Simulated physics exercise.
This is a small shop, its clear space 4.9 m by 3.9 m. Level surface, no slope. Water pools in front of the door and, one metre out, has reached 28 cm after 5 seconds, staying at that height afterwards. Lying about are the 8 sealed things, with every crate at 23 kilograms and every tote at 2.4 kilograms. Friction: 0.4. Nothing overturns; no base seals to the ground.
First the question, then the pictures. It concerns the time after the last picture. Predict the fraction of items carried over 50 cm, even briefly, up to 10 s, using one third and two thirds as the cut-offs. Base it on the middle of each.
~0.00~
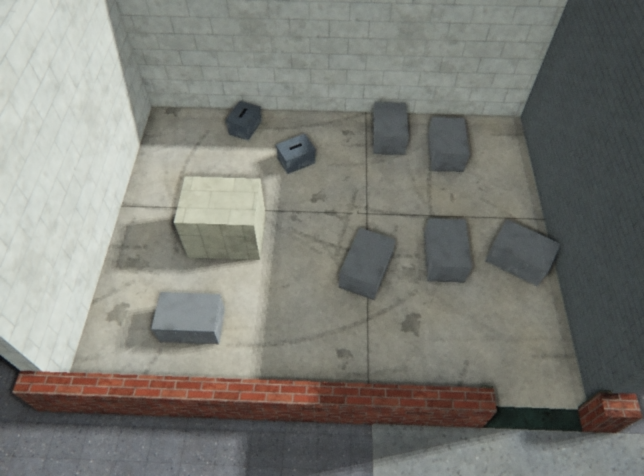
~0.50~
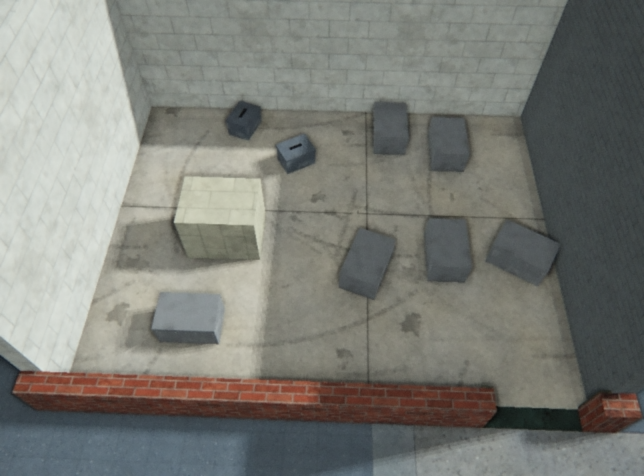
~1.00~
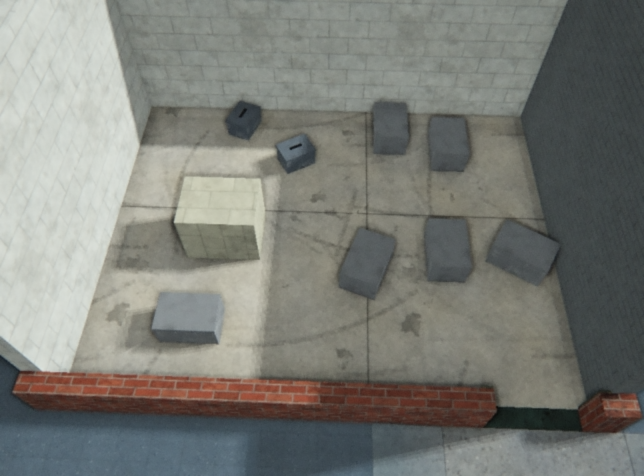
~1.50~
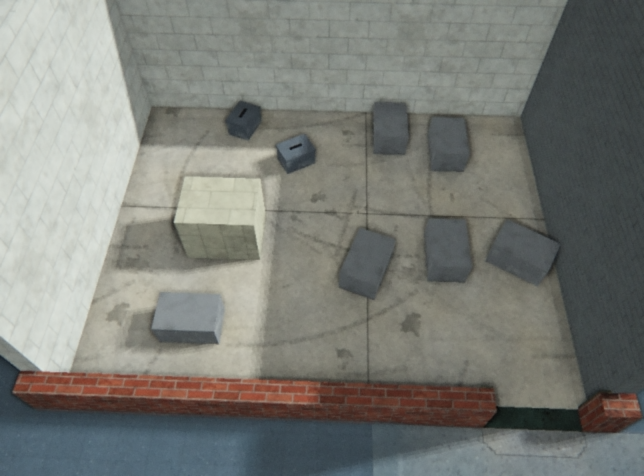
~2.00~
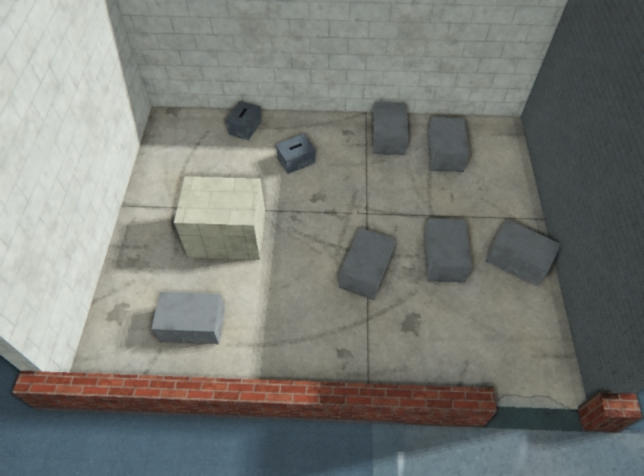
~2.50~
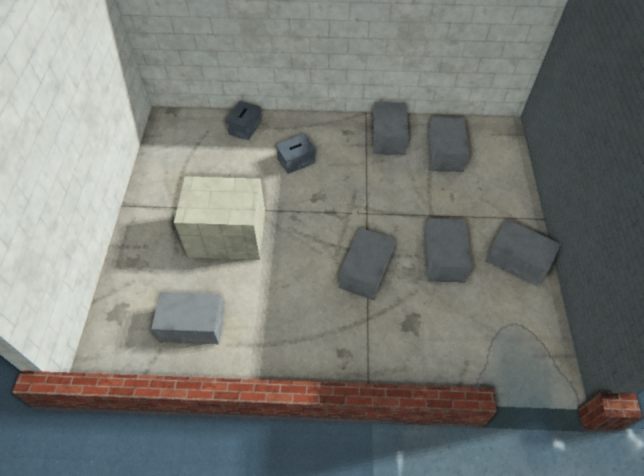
Most: Two thirds or more.
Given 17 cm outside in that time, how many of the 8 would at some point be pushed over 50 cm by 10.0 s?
So the tally would be 2.
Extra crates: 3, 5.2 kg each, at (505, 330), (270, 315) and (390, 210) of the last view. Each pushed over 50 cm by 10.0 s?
One: Beyond it. Two: Within it. Three: Beyond it.
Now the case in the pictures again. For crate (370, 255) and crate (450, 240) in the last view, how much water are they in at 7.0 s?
I'd put it at 4 cm and 5 cm respectively.
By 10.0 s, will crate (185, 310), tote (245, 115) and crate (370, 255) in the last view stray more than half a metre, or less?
Result, in order: Stayed within / exceeded / stayed within.
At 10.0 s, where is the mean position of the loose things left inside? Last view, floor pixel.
Centred roughly on (237, 189).
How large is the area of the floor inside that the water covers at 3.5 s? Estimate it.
Roughly 2.0 m2.
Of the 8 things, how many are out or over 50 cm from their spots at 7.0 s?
Tally: 2.
After 3.5 s 0 of 8 are over 50 cm from their spots; 0 afloat.
After 4.5 s 0 of 8 are over 50 cm from their spots; 0 afloat.
After 7.0 s 2 of 8 are over 50 cm from their spots; 2 afloat.
After 10.0 s 6 of 8 are over 50 cm from their spots, and 6 have been at some point; 3 afloat.
